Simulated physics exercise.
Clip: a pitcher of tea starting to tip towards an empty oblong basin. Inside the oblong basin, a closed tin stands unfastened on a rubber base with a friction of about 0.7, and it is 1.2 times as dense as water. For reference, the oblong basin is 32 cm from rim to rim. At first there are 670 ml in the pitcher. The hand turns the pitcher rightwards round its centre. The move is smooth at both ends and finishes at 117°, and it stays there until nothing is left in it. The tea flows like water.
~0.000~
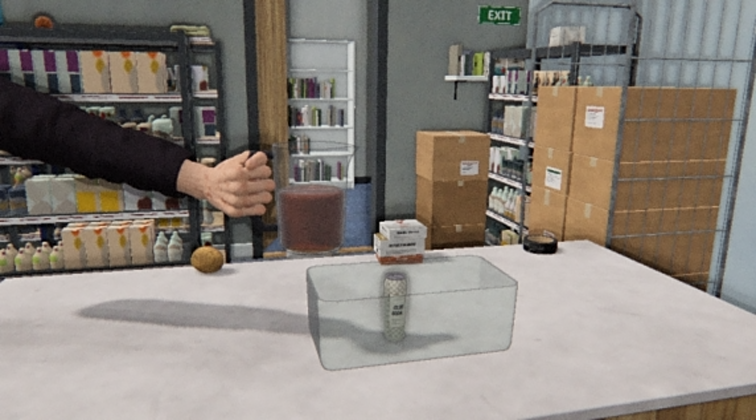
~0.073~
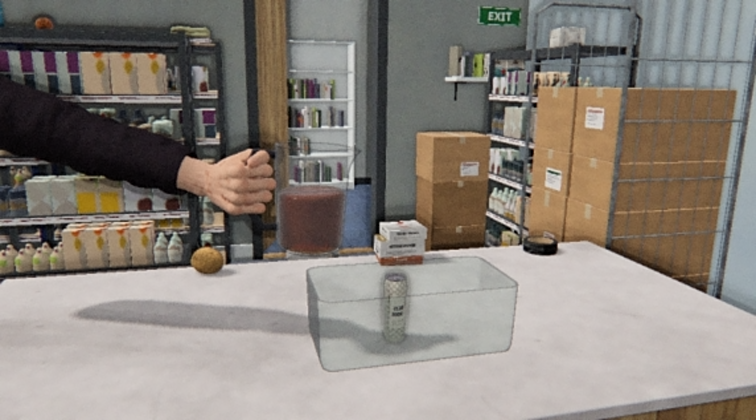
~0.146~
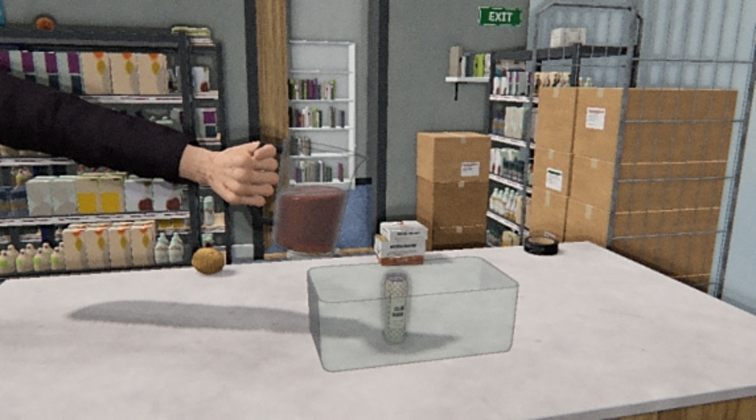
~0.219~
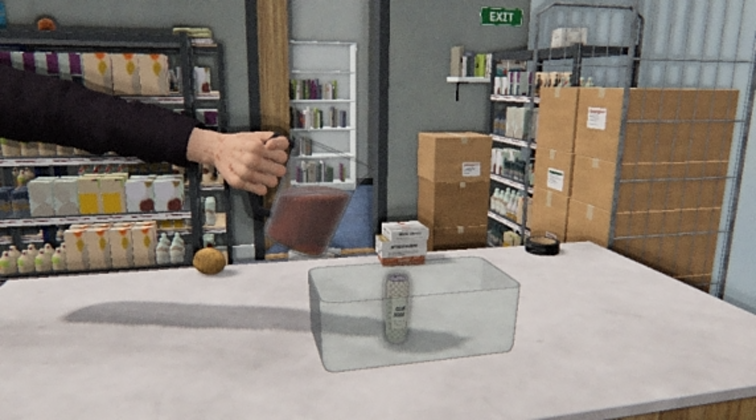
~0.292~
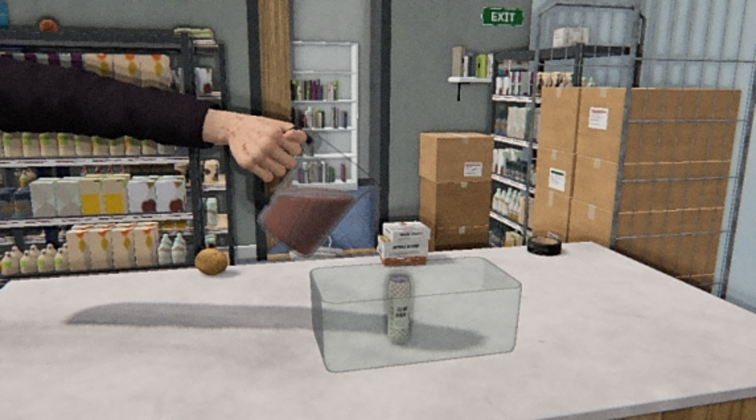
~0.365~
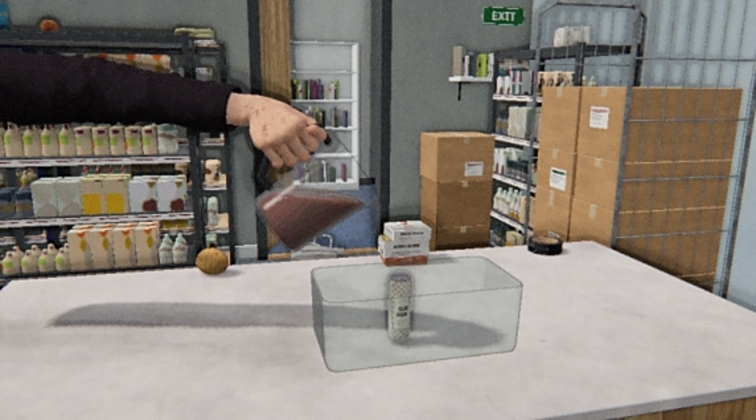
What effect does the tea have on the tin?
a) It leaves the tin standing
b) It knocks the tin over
The answer is b.
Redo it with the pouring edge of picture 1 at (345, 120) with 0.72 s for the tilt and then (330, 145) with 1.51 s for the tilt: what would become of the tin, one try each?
In the first try it comes down; in the second it remains standing.
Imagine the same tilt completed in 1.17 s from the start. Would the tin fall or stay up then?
In that case the tin overturns.
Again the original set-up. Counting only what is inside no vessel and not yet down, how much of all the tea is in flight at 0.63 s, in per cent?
Some 24 per cent, I reckon.
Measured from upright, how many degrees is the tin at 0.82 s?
Roughly 0°.
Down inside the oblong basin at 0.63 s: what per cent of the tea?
About 18%.
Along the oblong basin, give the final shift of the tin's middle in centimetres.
Net tin displacement: Roughly 11.5 cm.
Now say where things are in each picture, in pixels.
In the first picture, it leans 0°; its right rim is at (360, 146); the tea meets the walls at (277, 191) and (344, 189); the oblong basin's rim runs from (312, 284) to (498, 270); the tin's top is at (396, 279).
In the second picture, it leans 3°; its right rim is at (362, 149); the tea meets the walls at (277, 193) and (344, 189).
In the third picture, it leans 11°; its right rim is at (368, 156); the tea meets the walls at (278, 194) and (345, 190).
In the fourth picture, it leans 23°; its right rim is at (376, 169); the tea meets the walls at (278, 196) and (349, 192).
In the fifth picture, it leans 39°; its right rim is at (382, 187); the tea meets the walls at (269, 202) and (356, 195).
In the sixth picture, it leans 56°; its right rim is at (382, 207); the tea meets the walls at (258, 197) and (364, 199).
Then, 0.63 s in, the tilt is 110° and 58 per cent is still to pour; the tin stands where it began.
Then, 0.82 s in, the tilt is 117° and 10 per cent is still to pour; the tin stands 3 cm from where it began.
Then, 1.03 s in, the tilt is 117° and 0 per cent is still to pour; the tin leans 45°.
Then, 1.25 s in, the tilt is 117° and 0 per cent is still to pour; the tin lies on its side.
Finally, the tin lies on its side.
